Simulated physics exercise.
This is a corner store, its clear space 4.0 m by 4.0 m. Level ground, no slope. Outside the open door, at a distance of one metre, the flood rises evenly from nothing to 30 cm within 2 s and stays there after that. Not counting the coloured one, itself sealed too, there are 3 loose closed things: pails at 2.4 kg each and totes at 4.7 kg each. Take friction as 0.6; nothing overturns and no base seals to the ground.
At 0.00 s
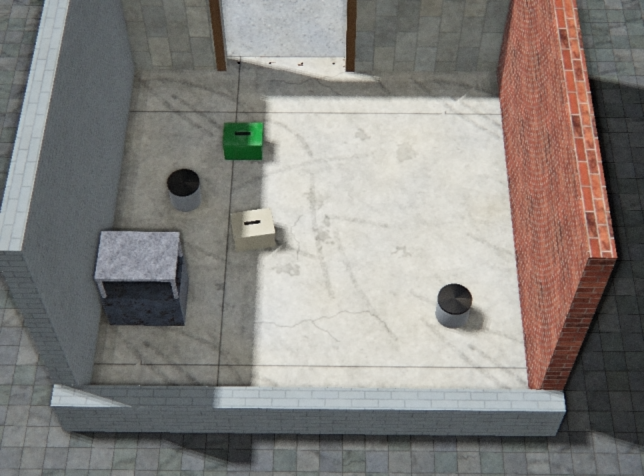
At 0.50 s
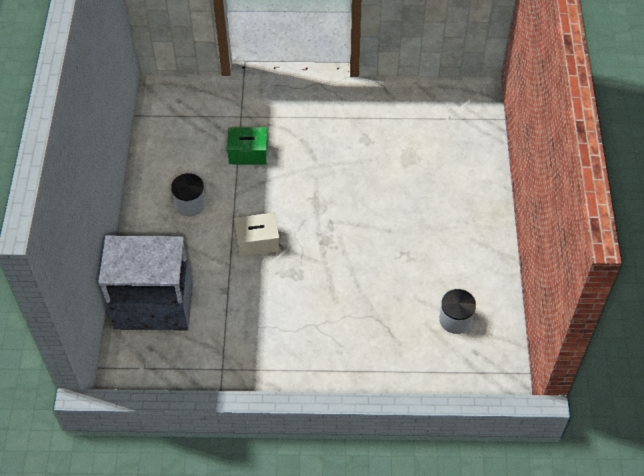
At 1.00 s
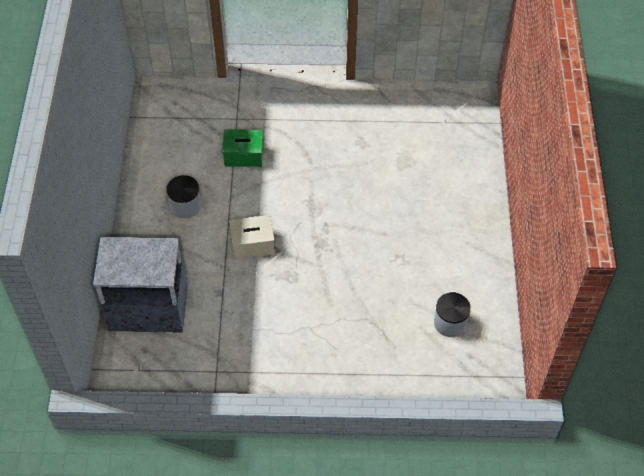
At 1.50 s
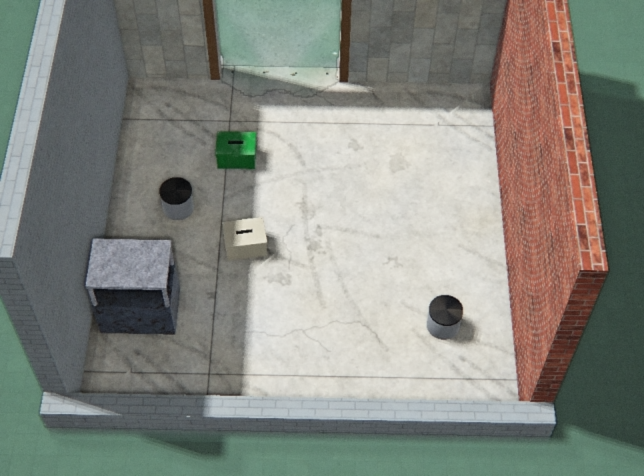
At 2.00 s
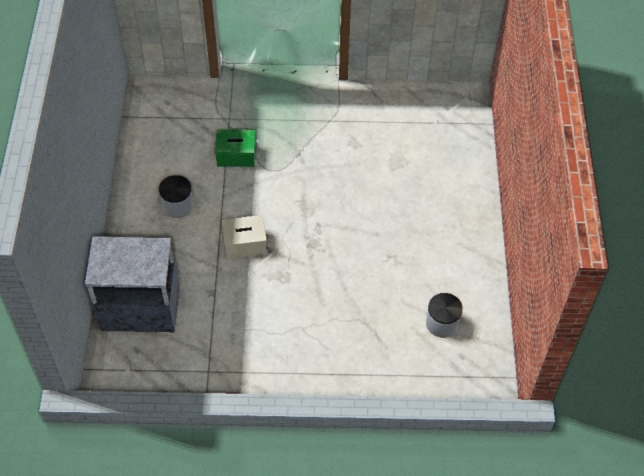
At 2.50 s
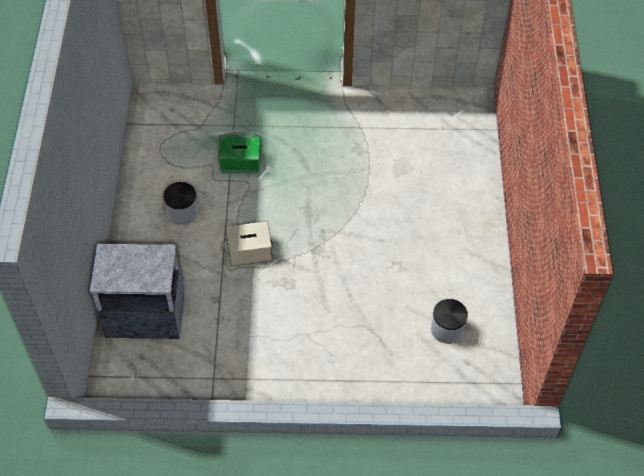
Walled room with boxes and round pails standing still as greenish water surrounds it, then spreads in through the open doorway.
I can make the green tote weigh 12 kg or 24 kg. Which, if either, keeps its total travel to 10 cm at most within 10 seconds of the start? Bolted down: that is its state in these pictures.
Short answer: Neither one.
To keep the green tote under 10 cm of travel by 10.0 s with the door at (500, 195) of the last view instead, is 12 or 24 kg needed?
Answer: No option succeeds.
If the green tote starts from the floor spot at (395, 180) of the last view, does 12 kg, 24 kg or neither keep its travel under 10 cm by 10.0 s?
The answer: You need the heavier weight.
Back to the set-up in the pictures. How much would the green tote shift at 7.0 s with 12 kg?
Around 250 centimetres out of place.
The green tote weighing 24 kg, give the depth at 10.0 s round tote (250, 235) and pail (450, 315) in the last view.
I'd put it at 14 cm and 17 cm respectively.
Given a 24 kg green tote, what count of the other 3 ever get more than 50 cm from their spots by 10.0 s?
Count: 3.
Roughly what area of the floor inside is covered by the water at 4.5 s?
I'd estimate close to 14 m2.
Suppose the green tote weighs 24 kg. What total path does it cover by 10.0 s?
140 cm or so in all.
After 3.5 s the green tote would be 135 cm from its start with 12 kg and 62 cm from its start with 24 kg; 8 cm of water round it then.
After 4.5 s the green tote would be 194 cm from its start with 12 kg and 81 cm from its start with 24 kg; 7 cm of water round it then.
After 7.0 s the green tote would be 270 cm from its start with 12 kg and 85 cm from its start with 24 kg; 12 cm of water round it then.
After 10.0 s the green tote would be 244 cm from its start with 12 kg and 132 cm from its start with 24 kg; 20 cm of water round it then.
